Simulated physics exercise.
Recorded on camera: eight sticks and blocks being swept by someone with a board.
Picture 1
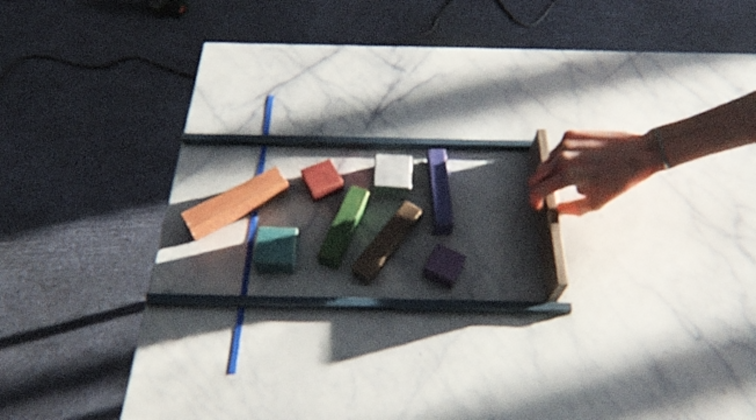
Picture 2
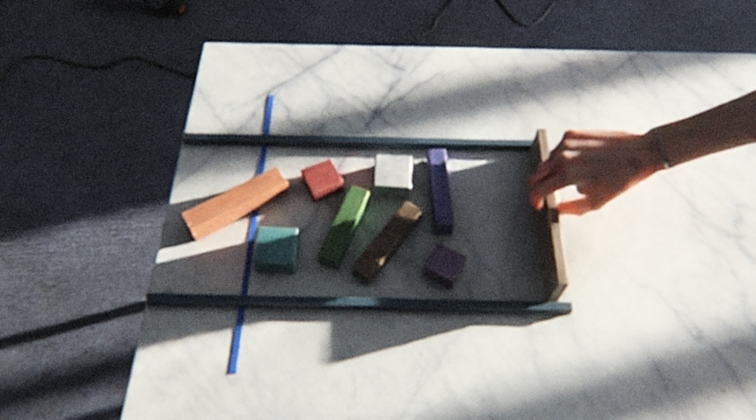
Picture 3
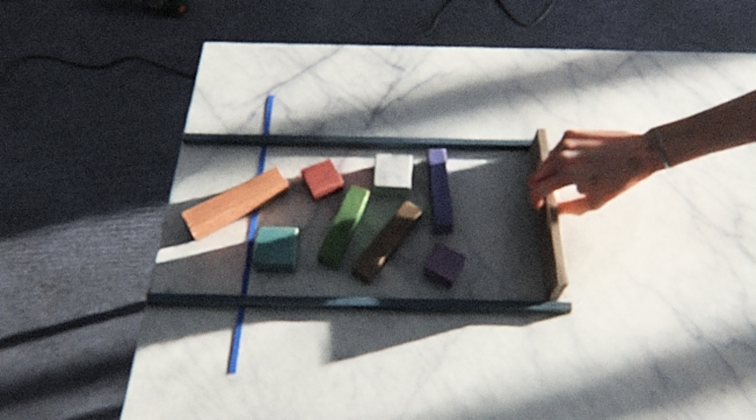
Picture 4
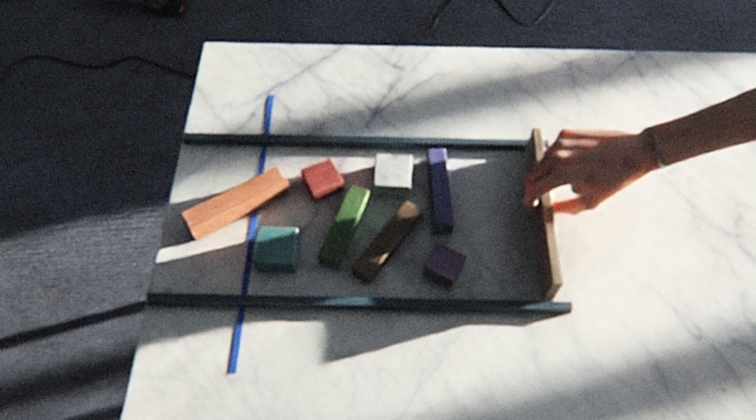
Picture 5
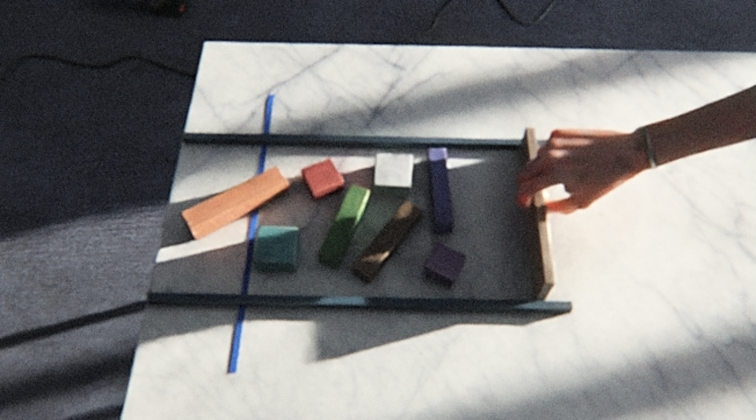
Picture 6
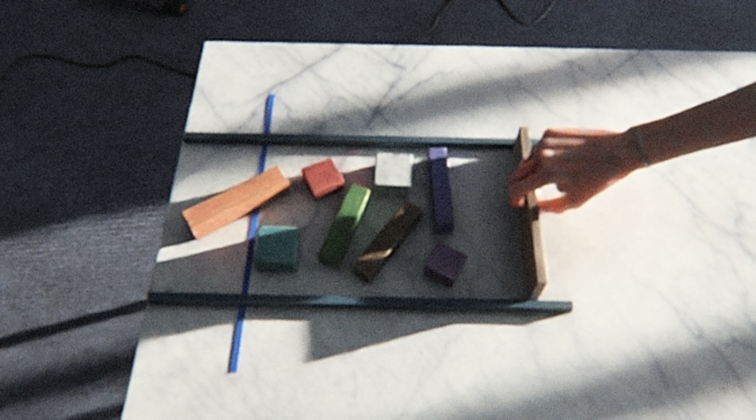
A hand gripped a wooden board at the right end of two dark rails and slid it slightly left, while the colourful sticks and blocks lying between the rails stayed practically still.
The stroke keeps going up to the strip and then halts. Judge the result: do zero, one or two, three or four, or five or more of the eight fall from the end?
Looks like just one or two of them go over the edge.
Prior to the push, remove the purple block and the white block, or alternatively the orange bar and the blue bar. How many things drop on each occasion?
I'd say 0 the first time and 0 the second time.
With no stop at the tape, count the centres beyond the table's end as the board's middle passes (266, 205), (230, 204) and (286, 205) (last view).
Respectively, 1, 3 and 0.
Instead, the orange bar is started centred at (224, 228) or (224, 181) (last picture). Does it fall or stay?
Place by place, it drops off; is lost.
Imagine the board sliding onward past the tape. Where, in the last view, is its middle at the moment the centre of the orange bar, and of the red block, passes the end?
Approx. (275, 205) / approx. (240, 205) for the other.
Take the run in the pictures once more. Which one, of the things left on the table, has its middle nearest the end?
The turquoise block is foremost.
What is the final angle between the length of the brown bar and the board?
Near 10 degrees.
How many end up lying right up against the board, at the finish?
Count recorded: 2.
Soon after, none off yet; orange bar at rest near (237, 202); turquoise block at rest near (278, 249); red block at rest near (323, 179).
Then, none off yet; orange bar moving near (233, 202); turquoise block at rest near (275, 248); red block moved about its own width near (301, 175).
Further on, none off yet; orange bar moved a little near (187, 200); turquoise block moved well along near (209, 242); red block moved well along near (239, 170).
By the end, the number that fall off is one or two; fallen, orange bar.
